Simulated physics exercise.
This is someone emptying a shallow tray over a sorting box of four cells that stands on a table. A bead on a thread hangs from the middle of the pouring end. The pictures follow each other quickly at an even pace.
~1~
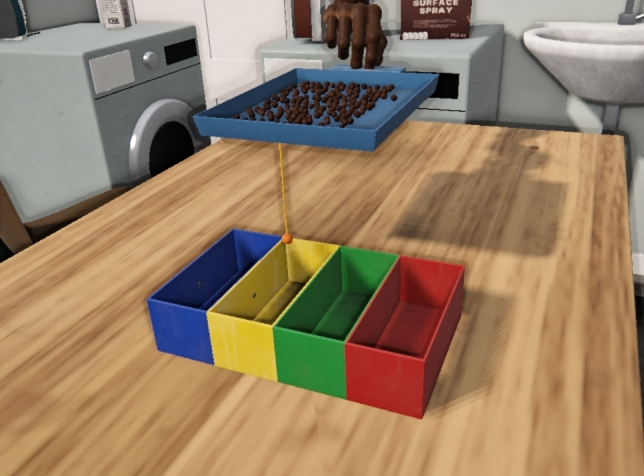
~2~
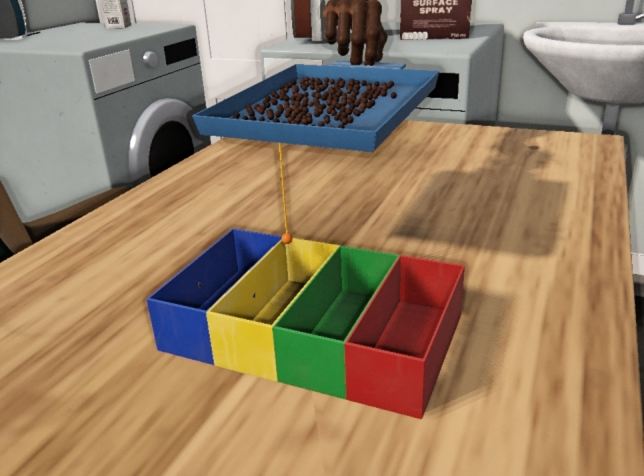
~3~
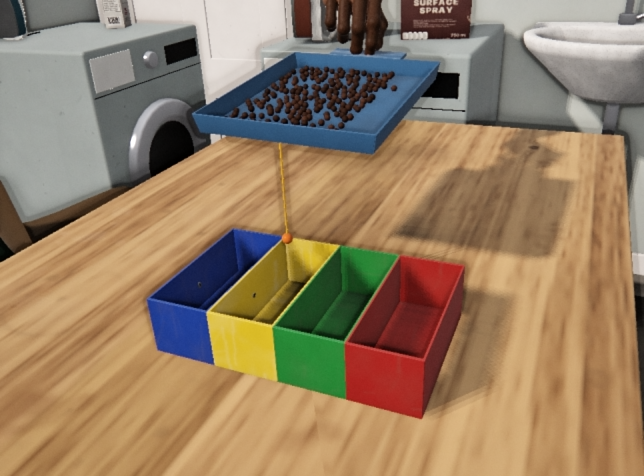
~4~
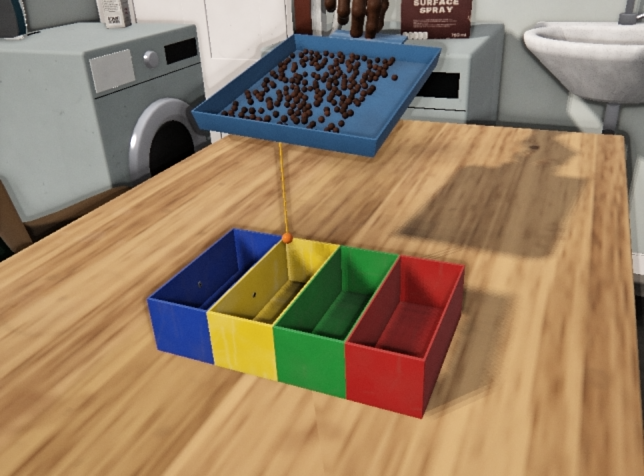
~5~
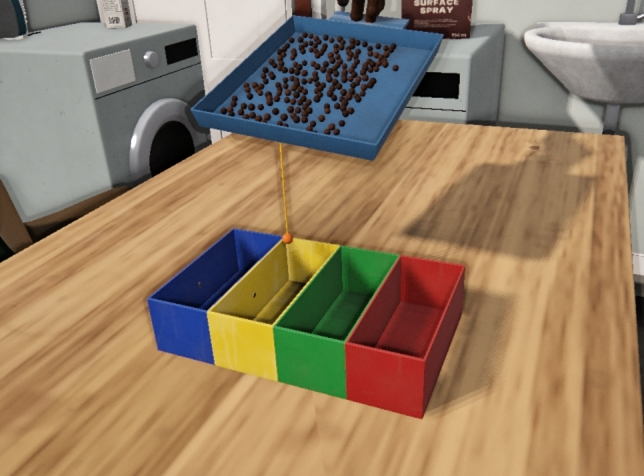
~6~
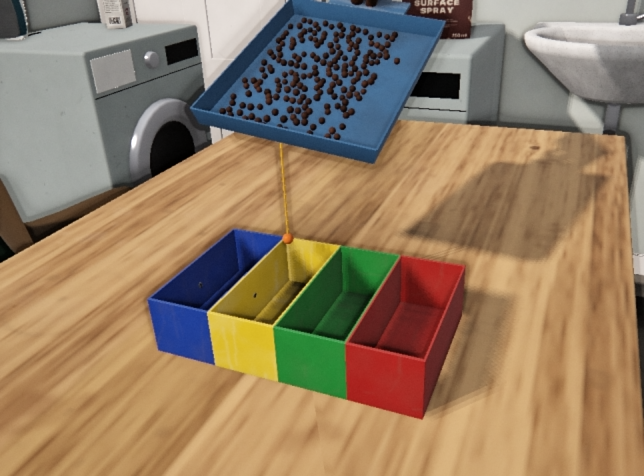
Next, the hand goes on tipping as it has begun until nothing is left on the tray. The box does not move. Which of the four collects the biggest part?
Fullest: The green cell.
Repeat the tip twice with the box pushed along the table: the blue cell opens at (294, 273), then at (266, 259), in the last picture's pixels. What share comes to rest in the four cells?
The first gives 100 %, the second 100 %.
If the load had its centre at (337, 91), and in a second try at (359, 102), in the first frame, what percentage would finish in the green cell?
In turn 80 and 90 in a hundred.
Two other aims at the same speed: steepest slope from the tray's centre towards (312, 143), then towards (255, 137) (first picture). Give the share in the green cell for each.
In turn 60 and 0 in a hundred.
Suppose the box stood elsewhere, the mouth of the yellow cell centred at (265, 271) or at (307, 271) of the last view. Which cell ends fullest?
The first try: The green one. The second: The green one.
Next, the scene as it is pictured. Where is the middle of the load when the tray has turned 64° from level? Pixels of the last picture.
Roughly at (341, 151).
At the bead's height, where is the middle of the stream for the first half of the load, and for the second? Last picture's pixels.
At about (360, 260), then at (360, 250).
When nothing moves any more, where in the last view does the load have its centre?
Close to (352, 327).
Shortly afterwards, tray tipped steeply; the bulk on the tray; a little in the green cell; only a few in the red cell; a little falling or outside the box.
Next, tray tipped past a quarter turn; near a third on the tray; near a third in the green cell; a little in the red cell; only a few in the yellow cell; near a quarter falling or outside the box.
Some moments later, tray tipped past a quarter turn; the bulk in the green cell; a little in the red cell; a little in the yellow cell; only a few falling or outside the box.
In the end, tray tipped past a quarter turn; the bulk in the green cell; a little in the red cell; a little in the yellow cell; none at all in the blue cell; only a few outside the box.
